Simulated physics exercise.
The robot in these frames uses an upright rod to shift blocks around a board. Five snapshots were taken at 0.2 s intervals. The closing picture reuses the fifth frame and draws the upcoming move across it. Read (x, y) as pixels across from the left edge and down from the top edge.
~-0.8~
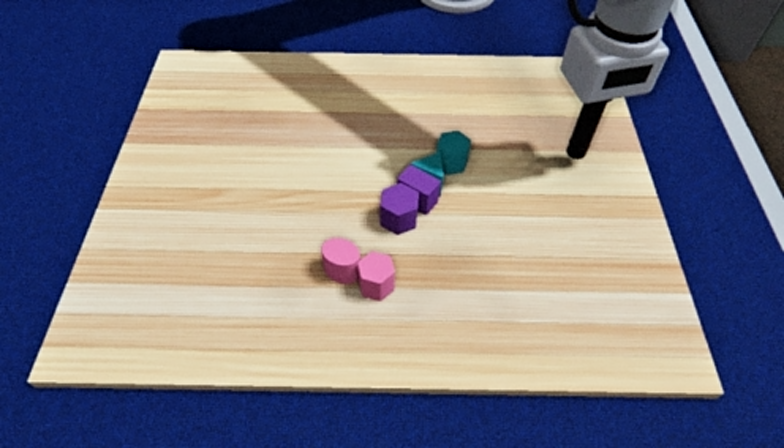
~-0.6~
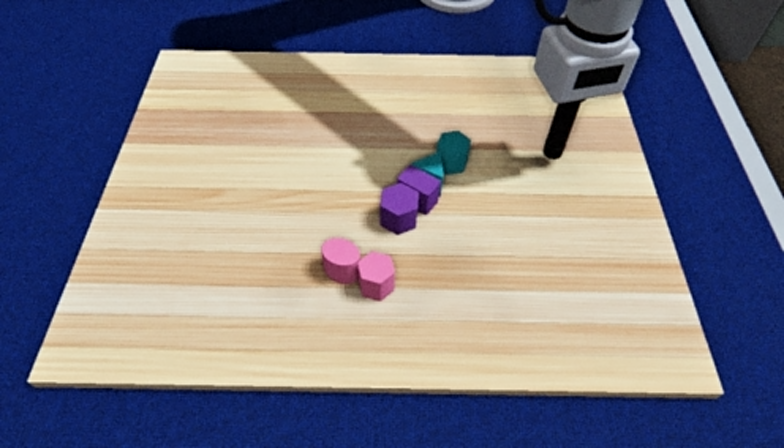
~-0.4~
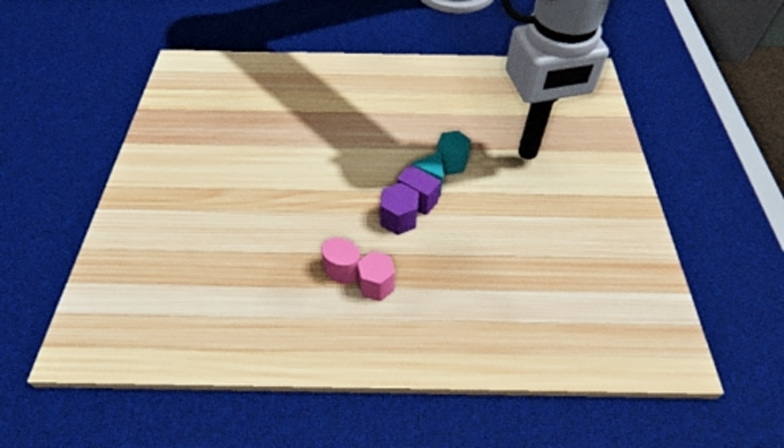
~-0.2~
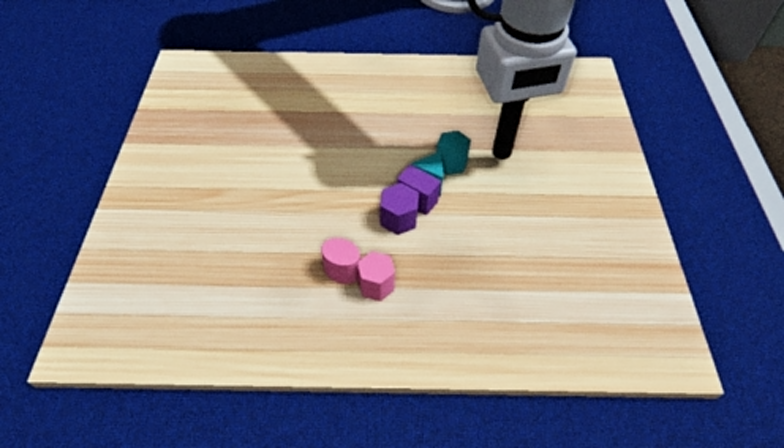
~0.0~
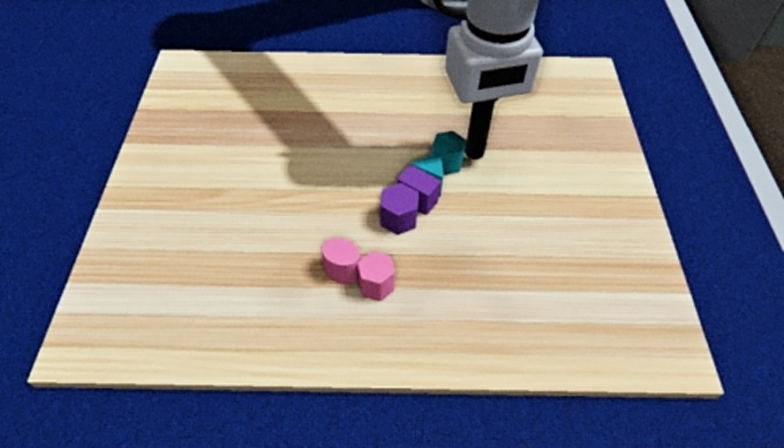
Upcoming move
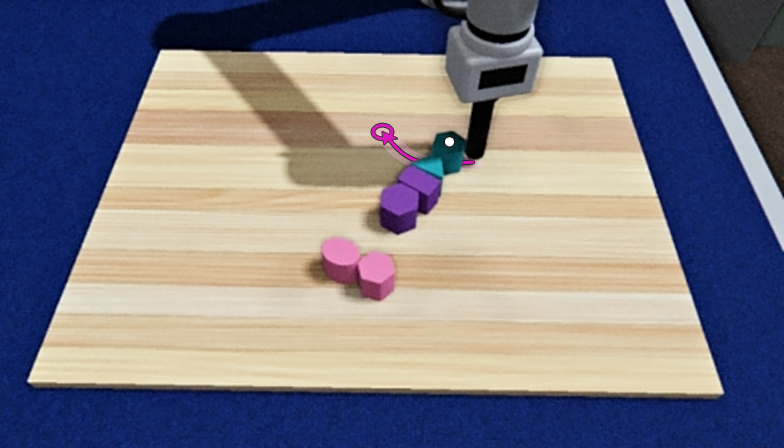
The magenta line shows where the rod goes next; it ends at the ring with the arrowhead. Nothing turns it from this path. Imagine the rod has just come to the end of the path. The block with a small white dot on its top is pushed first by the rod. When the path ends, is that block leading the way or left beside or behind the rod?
By then it is beside or behind the rod.
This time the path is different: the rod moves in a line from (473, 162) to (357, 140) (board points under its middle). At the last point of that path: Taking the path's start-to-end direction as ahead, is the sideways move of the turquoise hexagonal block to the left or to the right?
Over to the left.
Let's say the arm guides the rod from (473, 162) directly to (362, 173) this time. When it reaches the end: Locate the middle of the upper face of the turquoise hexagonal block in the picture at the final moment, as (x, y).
For the centre of its top, I'd go with (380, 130).
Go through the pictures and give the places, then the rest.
In the first picture, lower end of the rod (576, 153), tops of blocks, purple hexagonal block (400, 198), purple oblong (419, 179), turquoise triangular piece (431, 163), turquoise hexagonal block (454, 142).
In the second picture, rod (552, 153), blocks as before.
In the third picture, rod (527, 153), blocks as before.
In the fourth picture, rod (502, 154), blocks as before.
In the fifth picture, rod (474, 154), purple hexagonal block (400, 198), purple oblong (419, 179), turquoise triangular piece (431, 163), turquoise hexagonal block (449, 142).
The drawn path runs from (473, 162) by way of (436, 164) and (403, 153) to (382, 132); the dot is on the turquoise hexagonal block.
The first path, step by step. One third of the way, rod (437, 155); purple hexagonal block (397, 204); purple oblong (410, 180), turned 30° anticlockwise; turquoise triangular piece (407, 158), turned 45° anticlockwise; turquoise hexagonal block (413, 136).
Two thirds of the way, rod (402, 144); purple hexagonal block (397, 204); purple oblong (410, 180), turned 30° anticlockwise; turquoise triangular piece (402, 156), turned 65° anticlockwise; turquoise hexagonal block (378, 126).
At the end, rod (382, 123); purple hexagonal block (397, 204); purple oblong (410, 180), turned 30° anticlockwise; turquoise triangular piece (402, 156), turned 65° anticlockwise; turquoise hexagonal block (358, 117), turned 55° anticlockwise.
